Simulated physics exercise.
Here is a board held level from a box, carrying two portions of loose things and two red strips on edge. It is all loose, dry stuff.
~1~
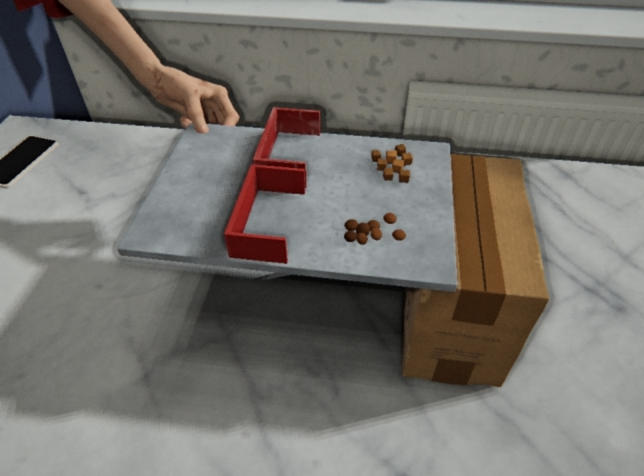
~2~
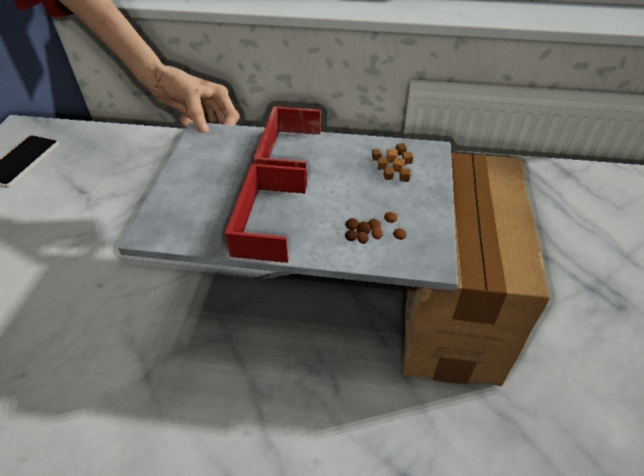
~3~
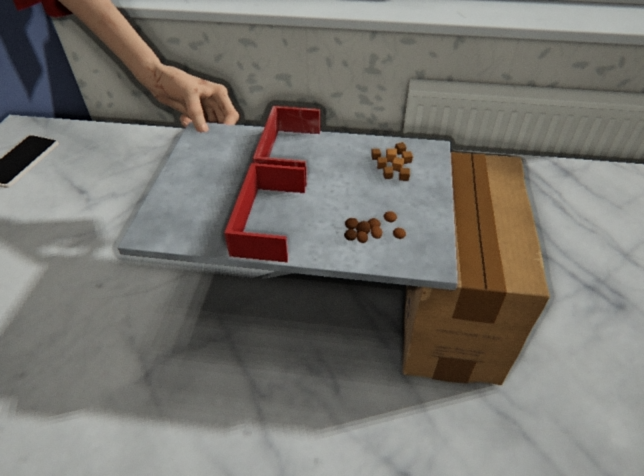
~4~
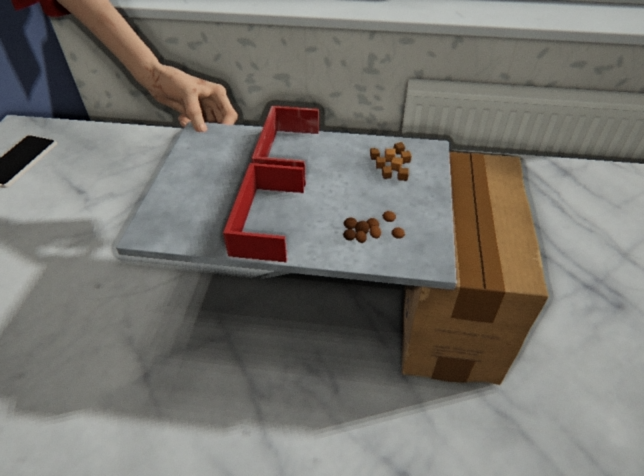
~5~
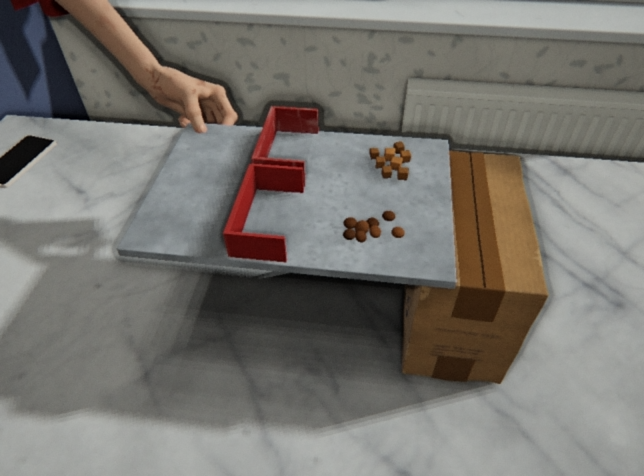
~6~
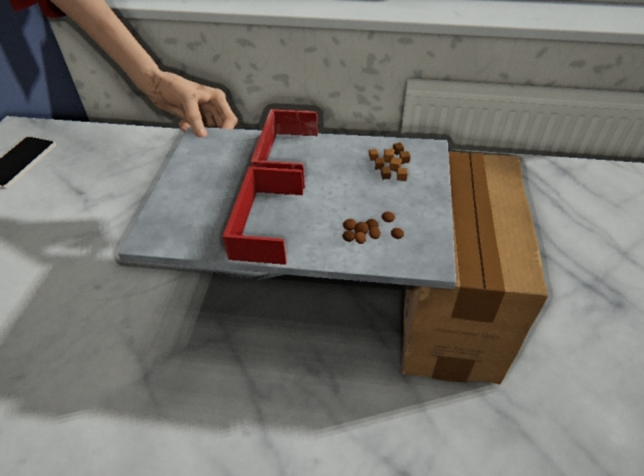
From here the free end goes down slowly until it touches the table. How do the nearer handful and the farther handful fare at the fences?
The nearer handful halts at the strip and the farther handful halts at the strip.
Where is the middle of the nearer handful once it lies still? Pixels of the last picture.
Close to (288, 285).
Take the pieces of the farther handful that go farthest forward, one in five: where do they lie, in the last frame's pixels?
Close to (300, 215).
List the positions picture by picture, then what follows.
The first picture shows held end of the board at (130, 247), level; box at (461, 268), tall, over half the board's length; nearer handful at (363, 230), a few bits of dog kibble; farther handful at (391, 157), a few brown sugar cubes; nearer bar at (243, 209), taller than the pieces; farther bar at (267, 144), taller than the pieces.
The second picture shows held end of the board at (131, 246), level; farther handful at (392, 156).
The third picture shows held end of the board at (131, 246), level; nearer handful at (363, 228).
The fourth picture shows held end of the board at (129, 246), level; farther handful at (390, 155).
The fifth picture shows held end of the board at (130, 247), level; nearer handful at (362, 228).
The sixth picture shows held end of the board at (131, 251), down by 1°; box at (460, 266); nearer handful at (361, 229), not moving; farther handful at (389, 156), not moving; nearer bar at (242, 211); farther bar at (265, 146).
Then, 0.66 s past the last view, board sloping at 15°; nearer handful where it was; farther handful where it was.
Then, 1.36 s past the last view, board sloping at 30°; nearer handful on its way down; farther handful on its way down.
Then, 2.20 s past the last view, board resting at 37°; nearer handful has reached its bar; farther handful has reached its bar.
Finally, board resting at 37°; nearer handful gathered behind its bar; farther handful gathered behind its bar.
